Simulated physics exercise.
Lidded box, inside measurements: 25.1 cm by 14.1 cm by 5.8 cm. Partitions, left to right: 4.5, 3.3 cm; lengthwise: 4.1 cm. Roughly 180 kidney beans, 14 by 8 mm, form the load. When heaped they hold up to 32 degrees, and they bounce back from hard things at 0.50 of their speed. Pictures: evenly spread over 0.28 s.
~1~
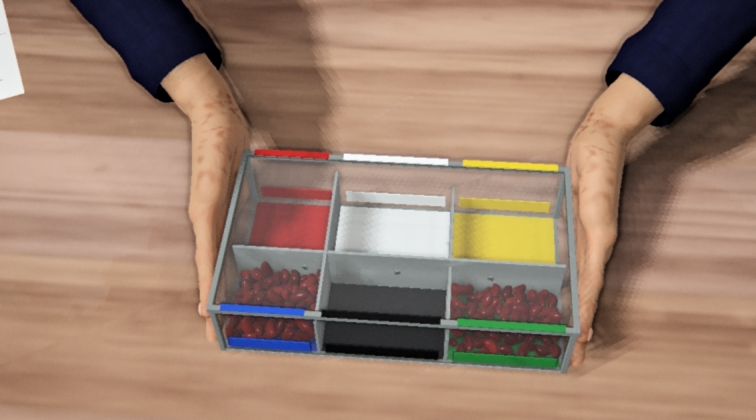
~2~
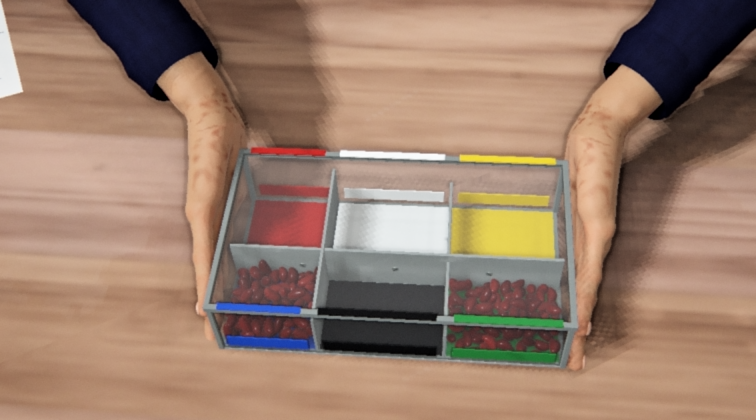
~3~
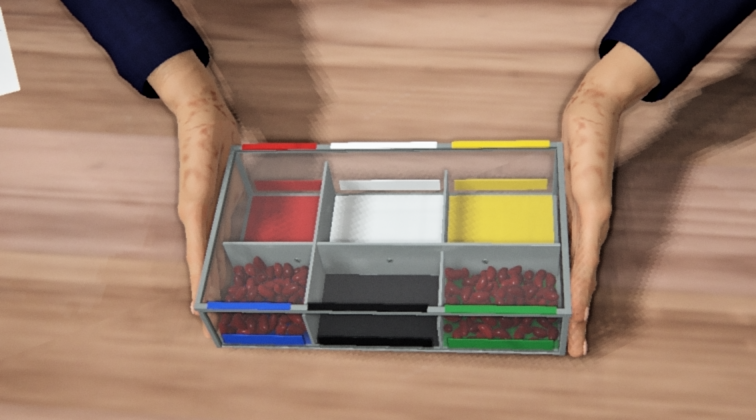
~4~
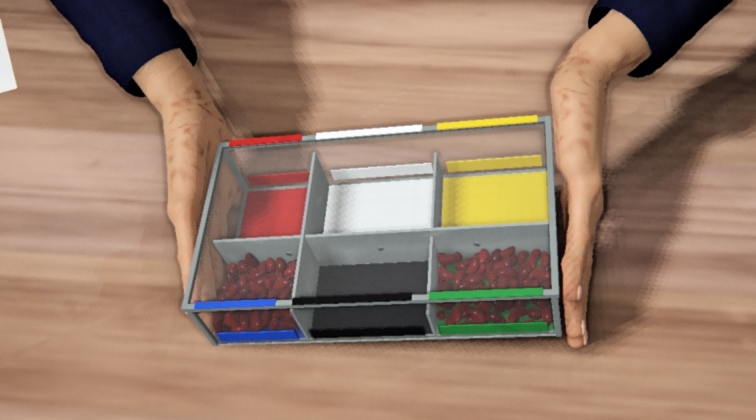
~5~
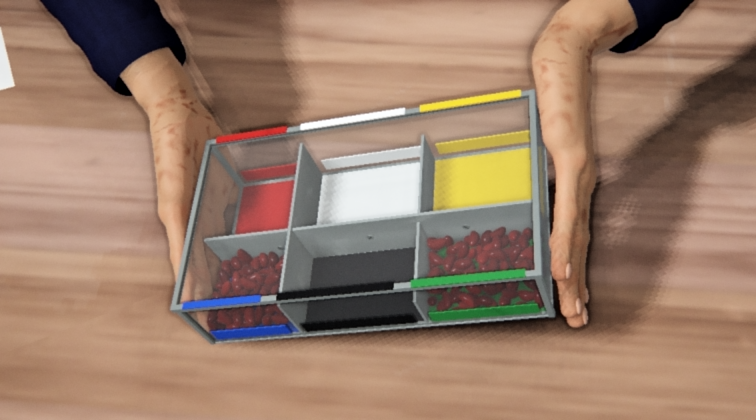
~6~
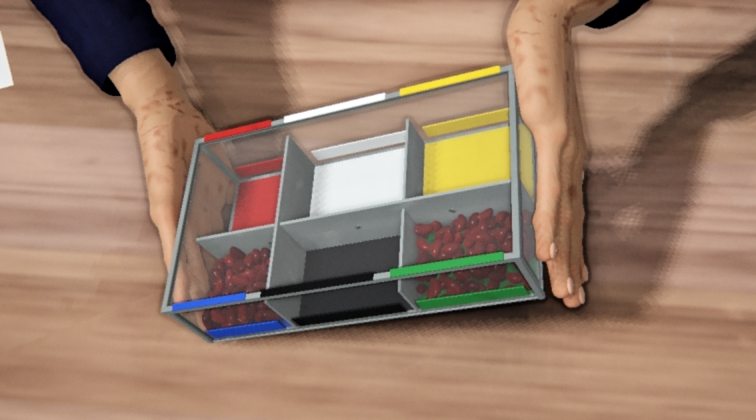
The clip opens on two hands holding a clear lidded box with six colour-marked compartments, dark red beans lying in the blue and green ones at the front. The hands then tilt the box steadily, raising its right side while the left front corner stays lowest, and the beans remain in their two compartments.
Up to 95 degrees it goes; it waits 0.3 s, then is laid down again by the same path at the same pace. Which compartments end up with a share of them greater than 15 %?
Red compartment: Not greater. Blue compartment: Greater. Green compartment: Not greater. Yellow compartment: Not greater. White compartment: Not greater. Black compartment: Greater.
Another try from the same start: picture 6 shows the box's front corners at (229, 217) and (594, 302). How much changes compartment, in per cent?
About 20 per cent.
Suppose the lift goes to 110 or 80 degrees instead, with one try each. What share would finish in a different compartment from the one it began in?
Roughly 45 percent, then roughly 25 percent.
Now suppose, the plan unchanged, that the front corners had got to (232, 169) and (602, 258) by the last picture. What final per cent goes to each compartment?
By the end, red has 5%, blue has 35%, green has 35%, yellow has 20%, white has 5% and black has 0%.
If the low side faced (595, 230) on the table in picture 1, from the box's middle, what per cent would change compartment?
Near 25 percent, give or take.
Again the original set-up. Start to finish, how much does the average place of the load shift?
6.0 cm, roughly.
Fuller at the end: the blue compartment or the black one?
The larger amount is in the blue one.
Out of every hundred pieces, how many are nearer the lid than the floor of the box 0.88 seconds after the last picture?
About 50 per cent.
Then, 0.88 s after the last picture, tilt 95 degrees; blue 60 %, green 10 %, black 25 %.
Then, 1.48 s after the last picture, tilt 48 degrees; blue 65 %, green 10 %, black 25 %.
Then, 2.12 s after the last picture, tilt 0 degrees; blue 65 %, green 10 %, black 25 %.
In the end, red 0 %, blue 65 %, green 10 %, yellow 0 %, white 0 %, black 30 %.
